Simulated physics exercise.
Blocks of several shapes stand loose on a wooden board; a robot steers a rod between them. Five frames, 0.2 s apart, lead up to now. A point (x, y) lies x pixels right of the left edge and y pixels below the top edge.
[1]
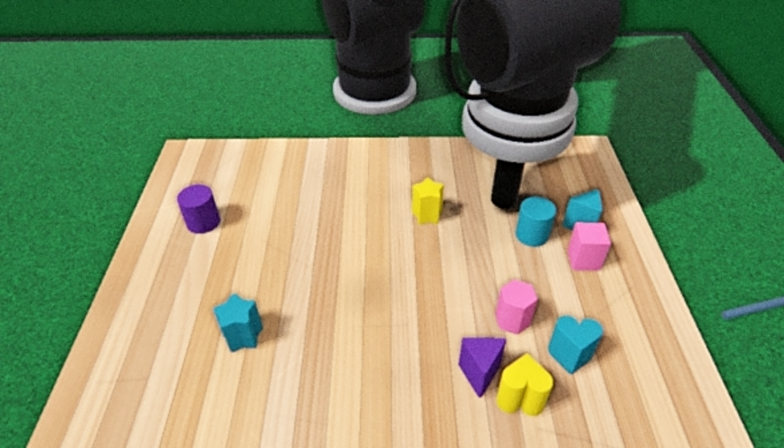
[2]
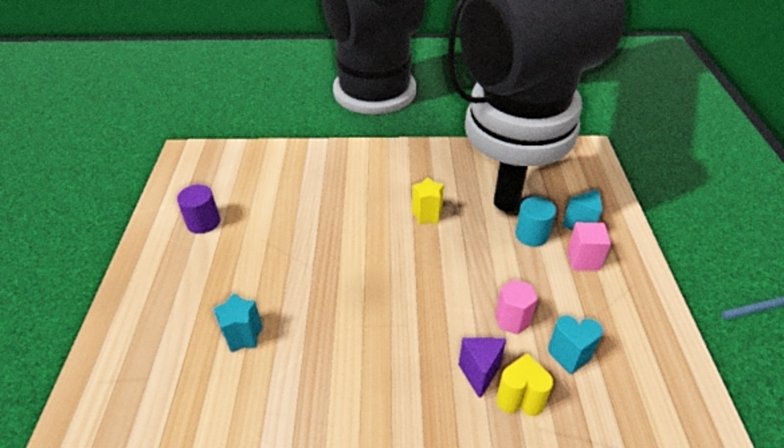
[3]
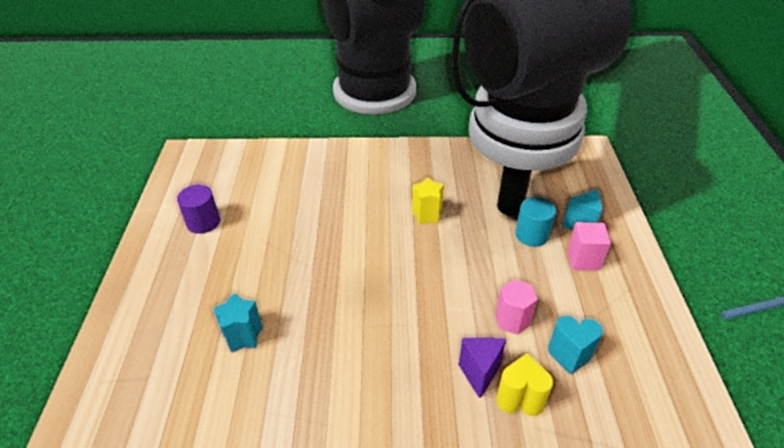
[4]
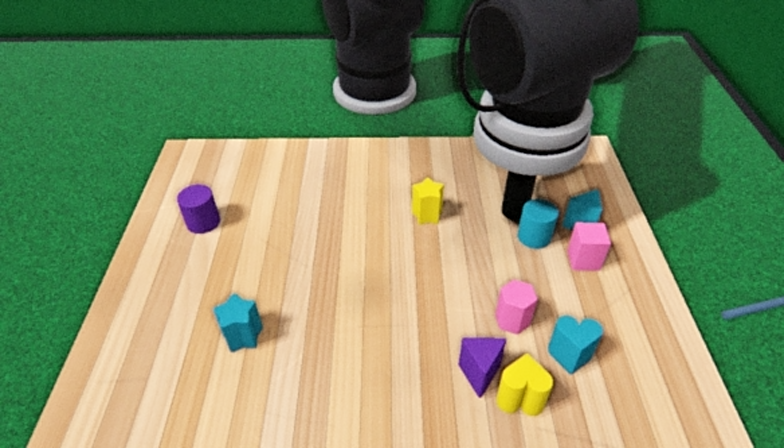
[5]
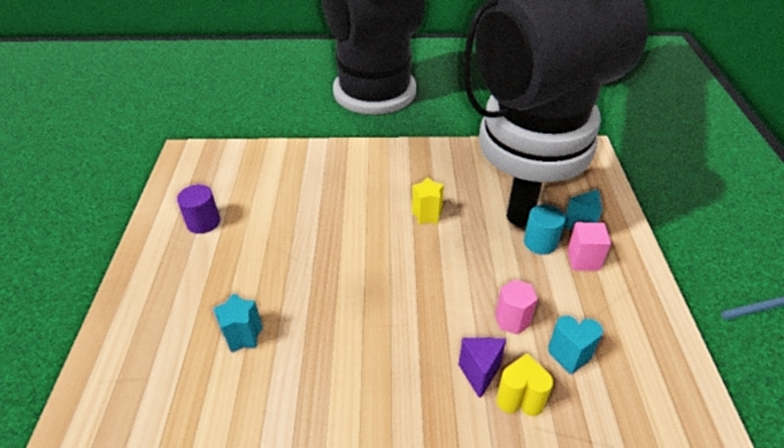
In this clip, a robot arm moves its black rod slightly right and toward the viewer over a wooden board of colourful blocks, then nudges the turquoise round block a short way rightward while the other blocks stay still.
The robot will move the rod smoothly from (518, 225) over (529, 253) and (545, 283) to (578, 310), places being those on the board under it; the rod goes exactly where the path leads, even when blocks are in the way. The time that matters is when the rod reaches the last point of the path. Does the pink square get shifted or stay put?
Displaced, by a centimetre or more.
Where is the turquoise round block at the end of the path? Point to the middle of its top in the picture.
It is at (599, 259).
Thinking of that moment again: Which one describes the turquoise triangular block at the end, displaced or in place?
The result: It stays put.
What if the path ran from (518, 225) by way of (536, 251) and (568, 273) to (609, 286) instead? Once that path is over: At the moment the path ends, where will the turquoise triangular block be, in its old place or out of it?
It will be resting on its spot.
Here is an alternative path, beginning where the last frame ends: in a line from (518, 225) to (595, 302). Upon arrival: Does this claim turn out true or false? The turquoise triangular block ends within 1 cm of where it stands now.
True.
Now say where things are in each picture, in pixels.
The first frame shows rod's lower end (504, 200); turquoise round block (539, 208); turquoise heart-shaped block (580, 329); turquoise triangular block (590, 199); pink square (593, 233).
The second frame shows rod (507, 203); blocks still.
The third frame shows rod (510, 207); blocks still.
The fourth frame shows rod (515, 212); turquoise round block (541, 210).
The fifth frame shows rod (520, 217); turquoise round block (548, 215); turquoise heart-shaped block (580, 329); turquoise triangular block (590, 199); pink square (593, 233).
On the path given first. One third of the way, rod (531, 245); turquoise round block (569, 234); pink square (602, 234).
Two thirds of the way, rod (548, 275); turquoise round block (586, 251); pink square (609, 234), turned 15° anticlockwise.
At the end, rod (581, 302); turquoise round block (599, 259); turquoise heart-shaped block still; turquoise triangular block still; pink square (610, 234), turned 15° anticlockwise.
